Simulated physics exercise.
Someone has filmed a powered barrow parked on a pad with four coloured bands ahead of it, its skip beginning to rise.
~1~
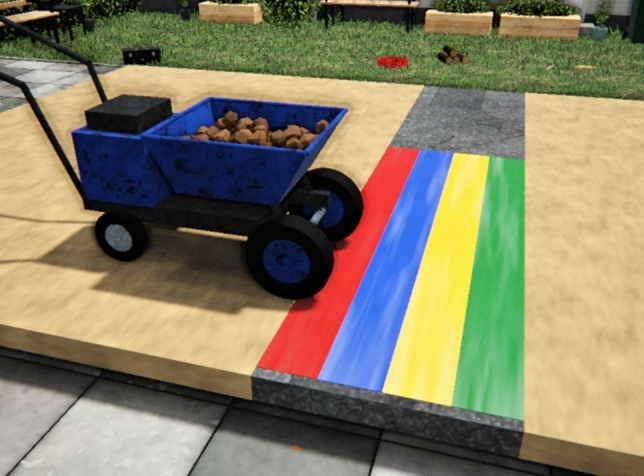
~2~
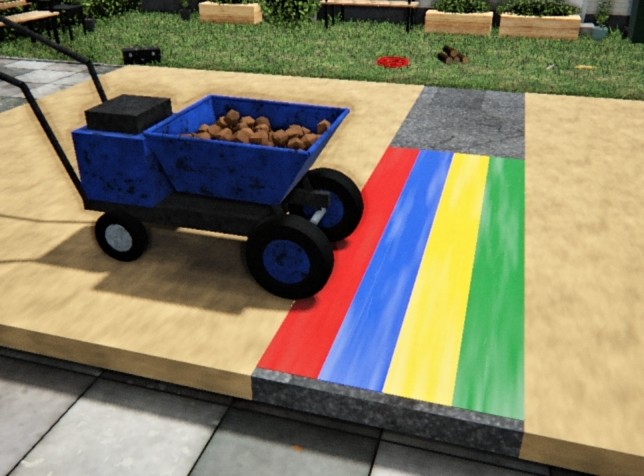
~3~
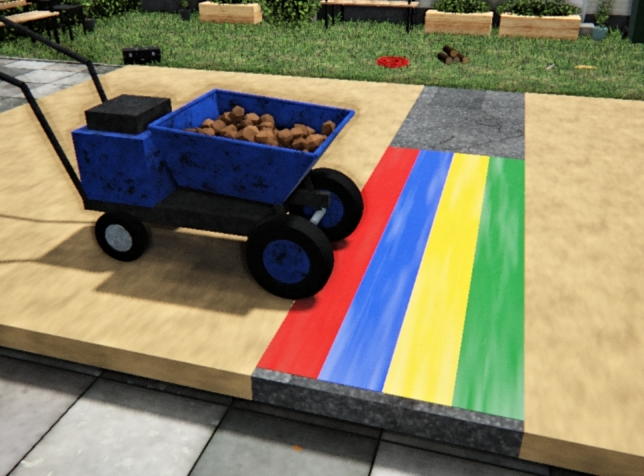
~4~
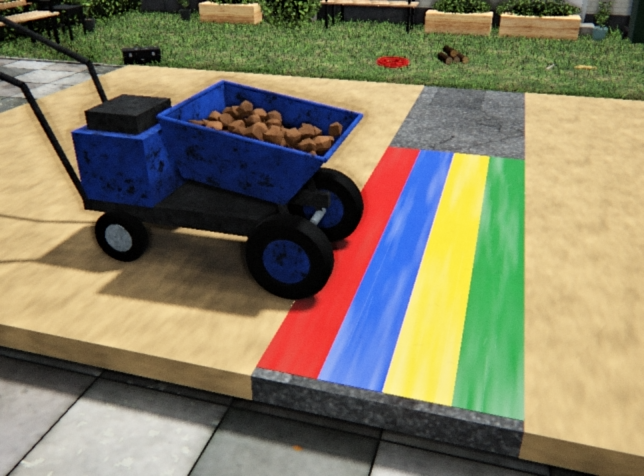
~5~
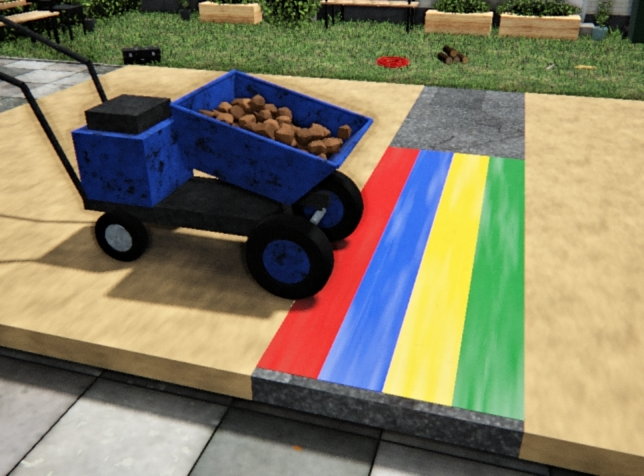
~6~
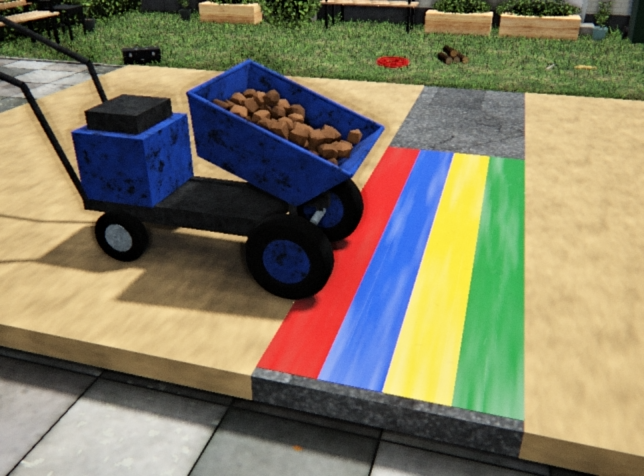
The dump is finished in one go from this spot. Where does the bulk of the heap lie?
Most covered: The yellow band.
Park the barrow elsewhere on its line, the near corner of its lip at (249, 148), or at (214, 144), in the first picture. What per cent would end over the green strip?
The first gives 0 %, the second 0 %.
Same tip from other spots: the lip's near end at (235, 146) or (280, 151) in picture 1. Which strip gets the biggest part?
First the blue one, then that yellow strip.
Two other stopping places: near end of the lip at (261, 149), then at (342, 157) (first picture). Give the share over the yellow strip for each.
In turn 30 and 30 in a hundred.
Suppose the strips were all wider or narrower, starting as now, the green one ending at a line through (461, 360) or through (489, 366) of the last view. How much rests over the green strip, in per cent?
About 40 and 40 per cent.
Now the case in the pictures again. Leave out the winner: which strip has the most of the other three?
The runner-up: The green one.
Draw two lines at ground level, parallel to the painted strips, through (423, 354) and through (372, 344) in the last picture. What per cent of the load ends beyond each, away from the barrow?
About 50 and 90 per cent.
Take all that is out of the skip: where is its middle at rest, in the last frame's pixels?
Close to (454, 279).
Shortly afterwards, skip tipped steeply; the whole lot in the skip.
Next, skip tipped right over; the bulk in the skip; near a quarter over the yellow strip; only a few over the green strip.
Some moments later, skip tipped right over; near a quarter in the skip; a little over the blue strip; near half over the yellow strip; near a quarter over the green strip; only a few off the paint.
In the end, skip tipped right over; a little in the skip; none at all over the red strip; a little over the blue strip; near half over the yellow strip; near a quarter over the green strip; only a few off the paint.
